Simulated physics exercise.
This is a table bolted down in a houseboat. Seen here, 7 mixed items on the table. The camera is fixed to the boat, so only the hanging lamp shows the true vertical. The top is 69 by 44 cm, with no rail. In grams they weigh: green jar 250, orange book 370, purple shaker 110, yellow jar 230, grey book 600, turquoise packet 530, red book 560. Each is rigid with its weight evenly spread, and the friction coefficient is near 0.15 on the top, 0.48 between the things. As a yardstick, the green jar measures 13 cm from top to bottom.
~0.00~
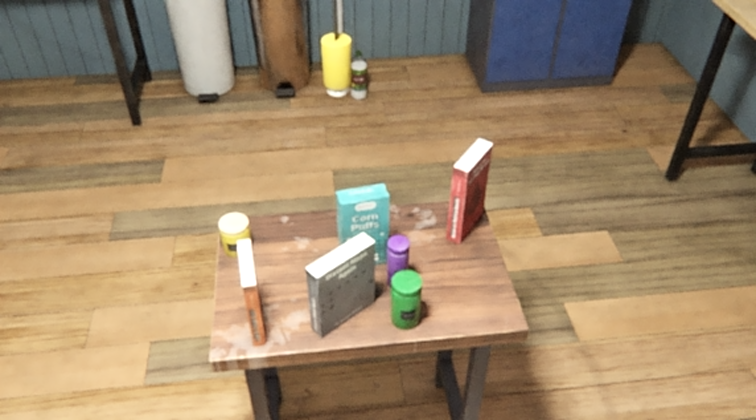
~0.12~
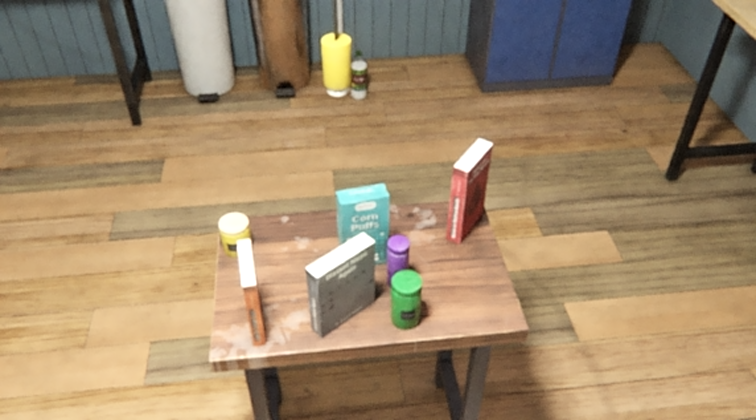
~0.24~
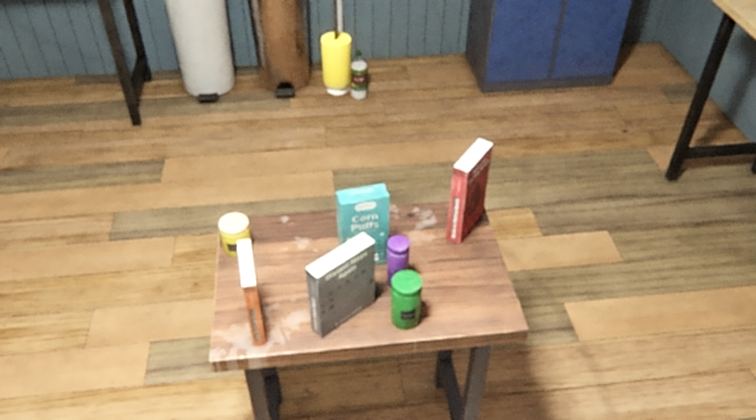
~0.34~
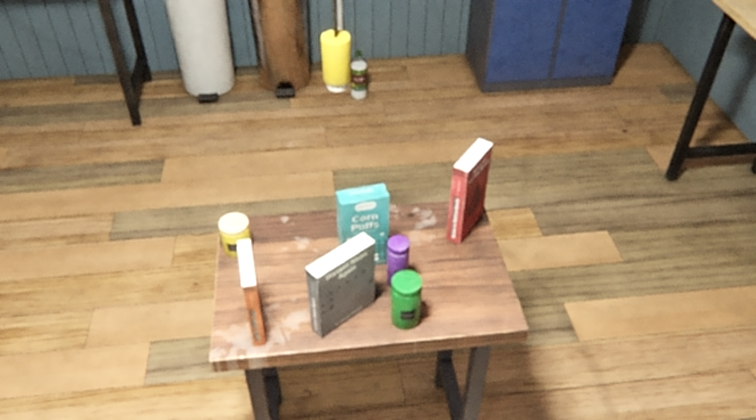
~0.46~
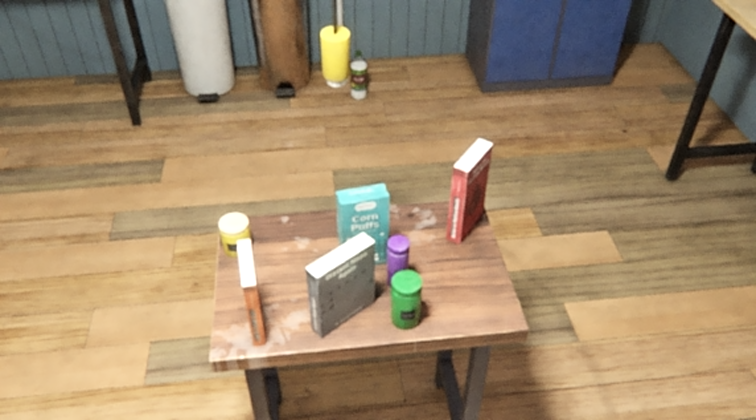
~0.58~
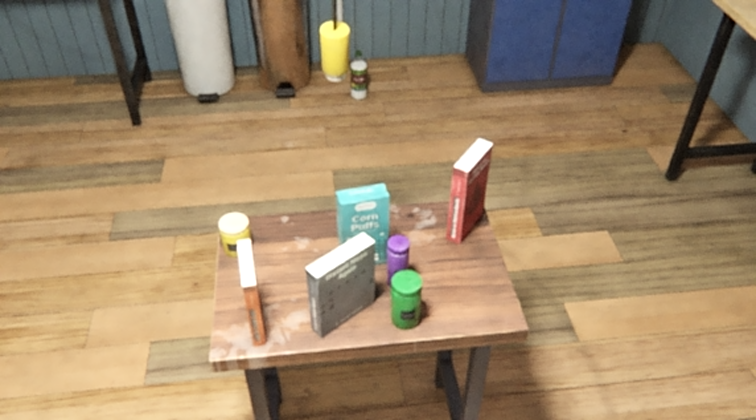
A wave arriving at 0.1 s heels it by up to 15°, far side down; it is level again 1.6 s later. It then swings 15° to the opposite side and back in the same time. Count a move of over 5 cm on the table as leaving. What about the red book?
The red book gets shifted.
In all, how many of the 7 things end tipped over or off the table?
6 of them.
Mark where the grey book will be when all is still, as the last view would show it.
Near (314, 405).
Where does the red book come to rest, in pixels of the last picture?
Near (444, 291).
By 1.18 s, boat heeled 11°, far side down; yellow jar and red book now off the table; turquoise packet 15 cm from its spot; orange book 15 cm from its spot.
By 1.58 s, boat heeled 1°, far side down; purple shaker and turquoise packet now off the table; grey book 34 cm from its spot; orange book 34 cm from its spot.
By 2.08 s, boat heeled 7°, near side down; orange book and grey book now off the table; green jar 35 cm from its spot.
By 2.68 s, boat heeled 13°, near side down; green jar 25 cm from its spot.
When it is over (3.8 s), off the table, orange book, purple shaker, yellow jar, grey book, turquoise packet and red book; the last one within 5 cm of the start. In the last view, red book near (444, 291).
